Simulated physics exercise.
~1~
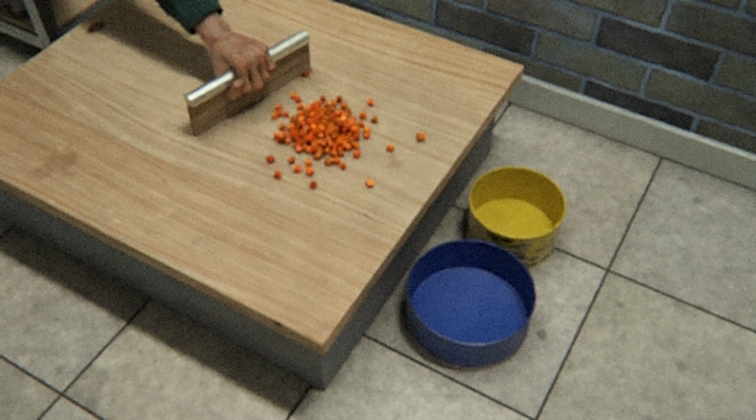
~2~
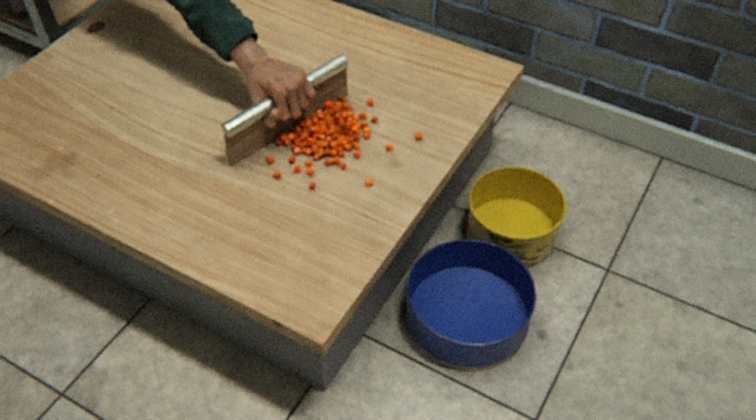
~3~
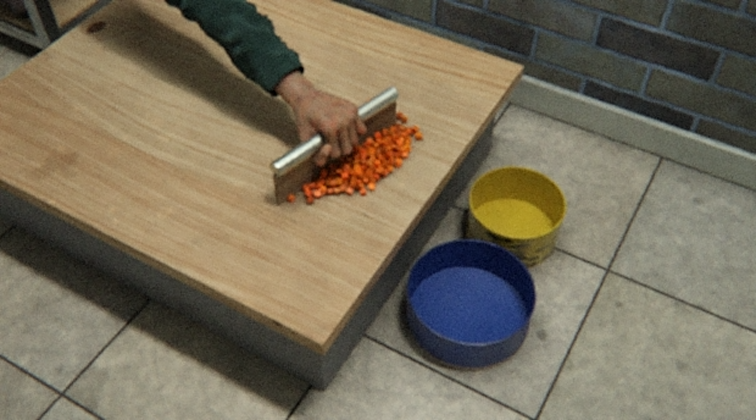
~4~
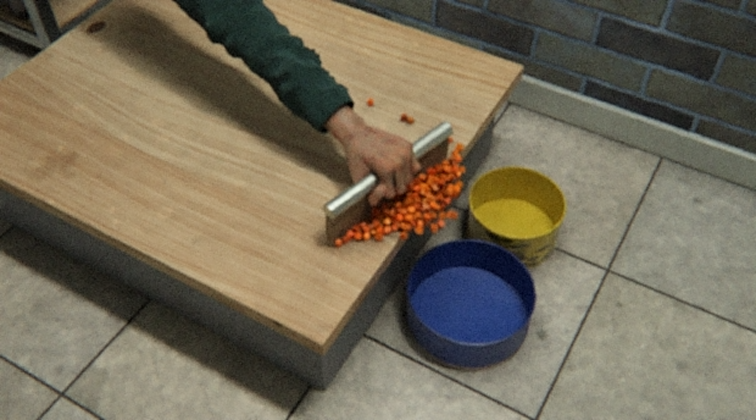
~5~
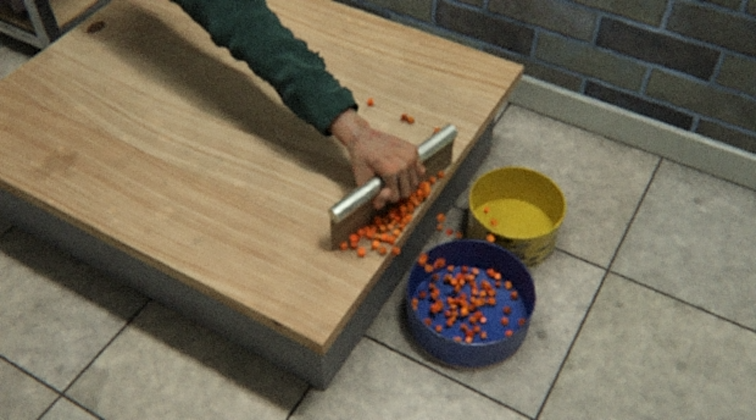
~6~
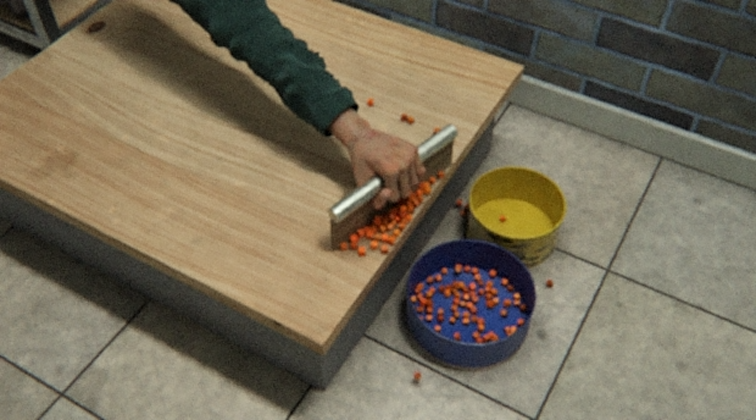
On a wooden platform, a hand scrapes orange bits rightward, dropping many into a blue pot.
